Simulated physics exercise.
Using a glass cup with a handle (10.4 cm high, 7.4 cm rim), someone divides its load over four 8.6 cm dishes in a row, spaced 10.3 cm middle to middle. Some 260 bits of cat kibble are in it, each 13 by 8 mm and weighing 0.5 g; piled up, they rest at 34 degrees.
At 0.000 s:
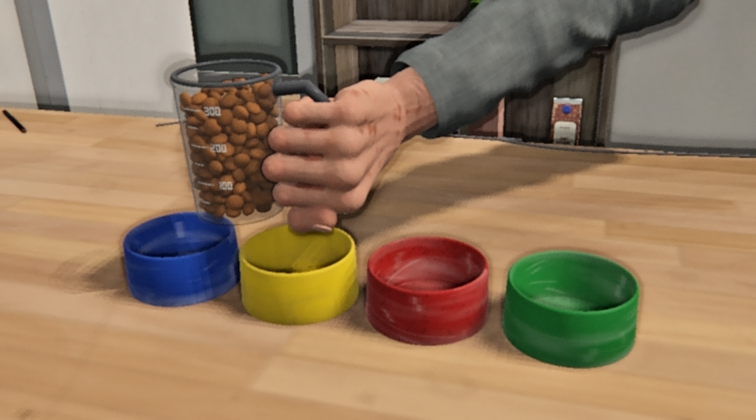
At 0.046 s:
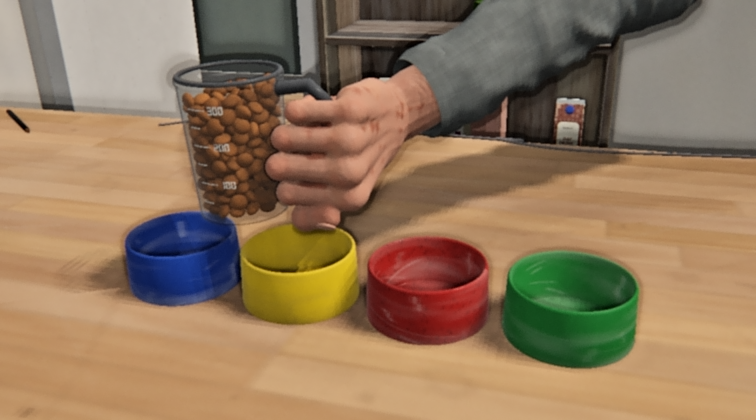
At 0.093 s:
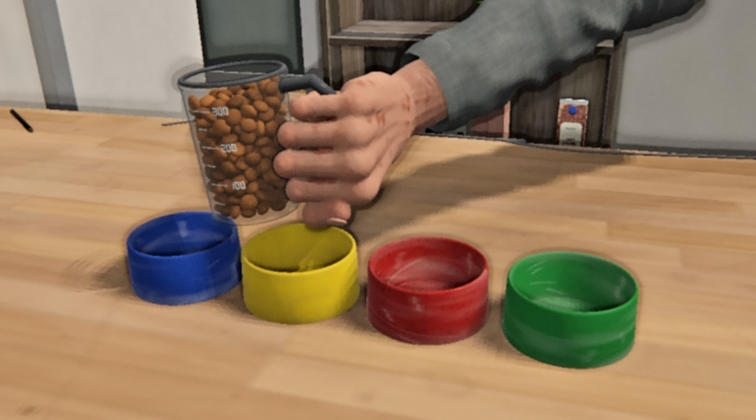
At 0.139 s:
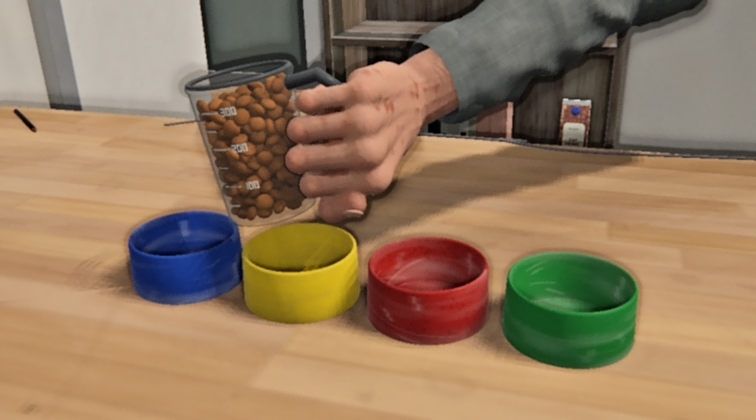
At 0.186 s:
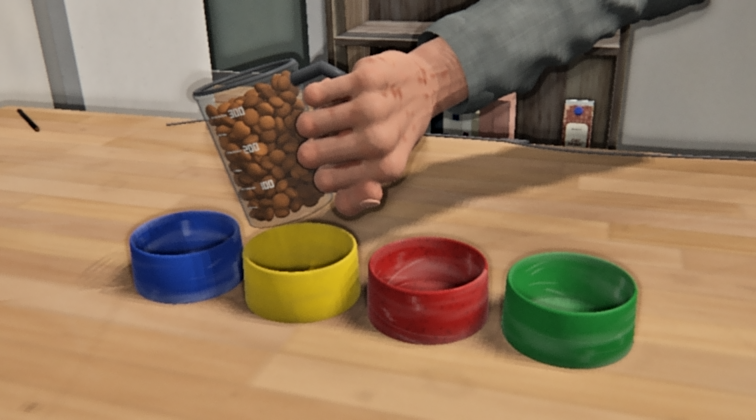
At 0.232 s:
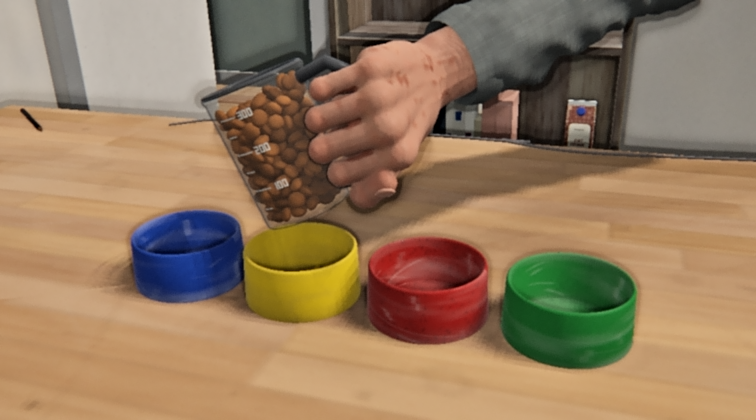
A hand held a clear measuring cup full of brown kibble above blue, yellow, red and green bowls lined up on a wooden table, then moved it slightly right while tilting it to the left.
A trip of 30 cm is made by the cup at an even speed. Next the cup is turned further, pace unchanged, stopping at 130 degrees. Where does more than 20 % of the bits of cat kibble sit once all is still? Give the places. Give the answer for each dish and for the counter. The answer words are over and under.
Red: Over. Blue: Under. Green: Under. Yellow: Under. Counter: Over.
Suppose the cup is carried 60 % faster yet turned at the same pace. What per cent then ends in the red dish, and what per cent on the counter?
Shares - red 0, counter 20.
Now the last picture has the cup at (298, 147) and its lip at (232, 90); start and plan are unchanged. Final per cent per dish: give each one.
Red 0; blue 0; green 80; yellow 0.
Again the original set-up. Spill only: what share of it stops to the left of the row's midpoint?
Fraction on that side: Around 10 %.
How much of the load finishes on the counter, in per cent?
Close to 25 %, more or less.
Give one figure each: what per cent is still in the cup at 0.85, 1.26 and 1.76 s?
One after the other: 95, 15, 0 in a hundred.
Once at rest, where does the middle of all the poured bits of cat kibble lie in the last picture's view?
I'd put it at about (450, 298).
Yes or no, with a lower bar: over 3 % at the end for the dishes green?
Result for green: Yes, it does.
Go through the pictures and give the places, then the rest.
The first picture shows cup at (234, 142), tilt 0 degrees, lip at (180, 71), moved 0.0 cm; middle of the pieces at (239, 144); blue dish at (180, 234); yellow dish at (297, 248); red dish at (427, 263); green dish at (572, 280).
The second picture shows cup at (237, 142), tilt 1 degrees, lip at (183, 72), moved 0.2 cm; middle of the pieces at (243, 144).
The third picture shows cup at (245, 143), tilt 4 degrees, lip at (188, 75), moved 0.7 cm; middle of the pieces at (250, 144).
The fourth picture shows cup at (256, 144), tilt 10 degrees, lip at (195, 81), moved 1.6 cm; middle of the pieces at (262, 144).
The fifth picture shows cup at (269, 145), tilt 16 degrees, lip at (203, 88), moved 2.5 cm; middle of the pieces at (274, 145).
The sixth picture shows cup at (280, 146), tilt 21 degrees, lip at (211, 96), moved 3.4 cm; middle of the pieces at (286, 145); blue dish at (186, 232); yellow dish at (300, 247); red dish at (428, 263); green dish at (570, 282). The cup turns about 125 degrees a second and travels 20 cm a second.
Then, at 0.85 s, tilt 99 degrees; cup holds 95 %.
After 1.26 s, tilt 130 degrees; cup holds 15 %, red 55 %, green 5 %.
After 1.76 s, tilt 130 degrees; cup holds 0 %, red 60 %, green 10 %.
By 2.1 s all is still; red 60 %, blue 0 %, green 10 %, yellow 0 %, counter 25 %.
